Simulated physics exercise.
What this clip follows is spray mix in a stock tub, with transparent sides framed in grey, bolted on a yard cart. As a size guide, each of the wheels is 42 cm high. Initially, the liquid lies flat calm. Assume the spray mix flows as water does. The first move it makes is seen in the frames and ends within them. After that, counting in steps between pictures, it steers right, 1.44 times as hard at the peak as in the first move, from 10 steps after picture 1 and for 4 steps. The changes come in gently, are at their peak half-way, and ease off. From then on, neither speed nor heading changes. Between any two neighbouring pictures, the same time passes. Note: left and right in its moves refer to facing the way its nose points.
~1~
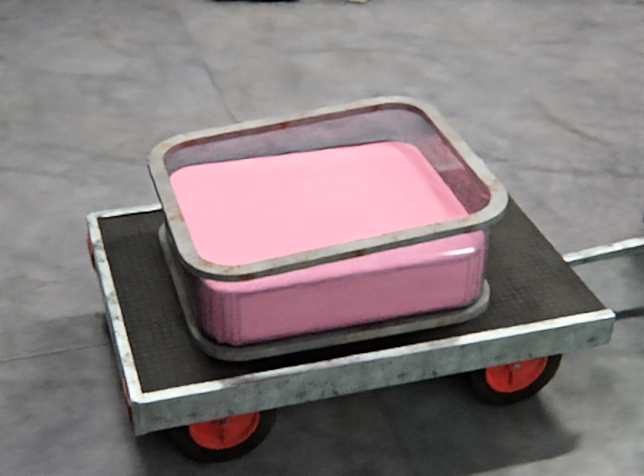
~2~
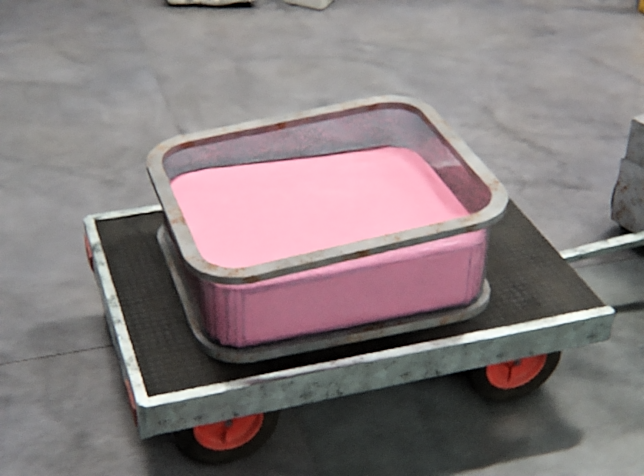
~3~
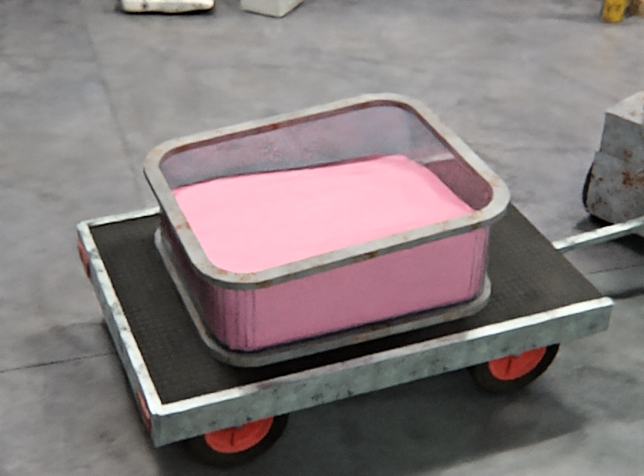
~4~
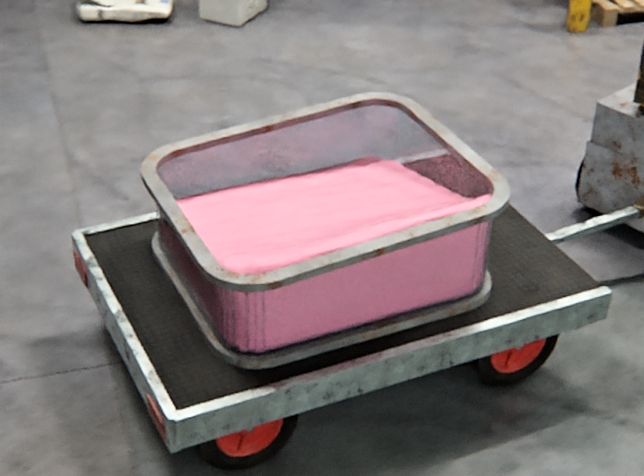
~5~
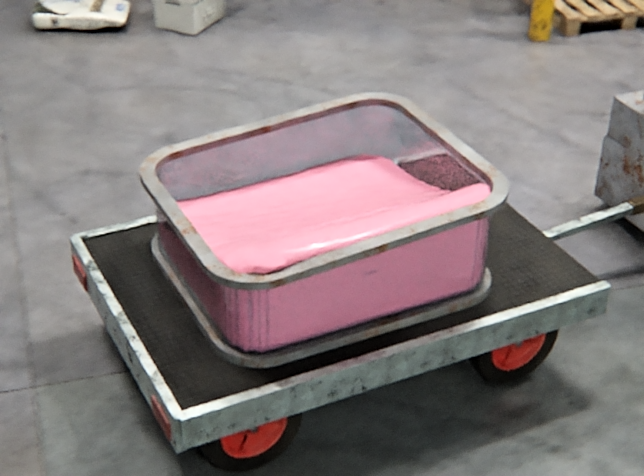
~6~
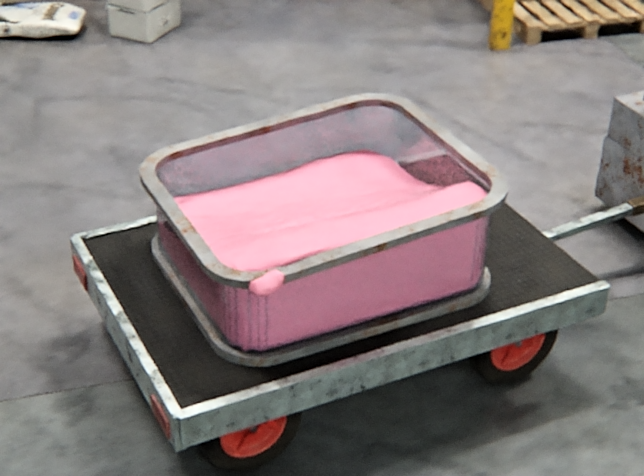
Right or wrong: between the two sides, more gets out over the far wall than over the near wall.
Right.
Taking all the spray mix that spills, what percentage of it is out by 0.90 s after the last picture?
About 30 percent at that moment.
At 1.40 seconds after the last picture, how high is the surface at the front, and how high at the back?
The front reads 28 cm and the back reads 26 cm.
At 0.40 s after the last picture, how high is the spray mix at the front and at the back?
Roughly 30 cm in front and 28 cm behind.
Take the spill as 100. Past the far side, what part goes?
Around 60 in a hundred.
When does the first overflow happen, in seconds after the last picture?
That comes at some 0.9 s.
Another 0.40 s on from the last picture, the surface is 29 cm up at the front and 27 cm at the back; nothing has left.
Another 0.90 s on from the last picture, the surface is 24 cm up at the front and 24 cm at the back; 2 per cent is out, over the far side.
Another 1.40 s on from the last picture, the surface is 27 cm up at the front and 26 cm at the back; 4 per cent is out, over the far side, a little elsewhere.
Another 3.89 s on from the last picture, 7 per cent is out, over the far side and the near side, a little elsewhere; the far side has passed 4 per cent and the near side 2.
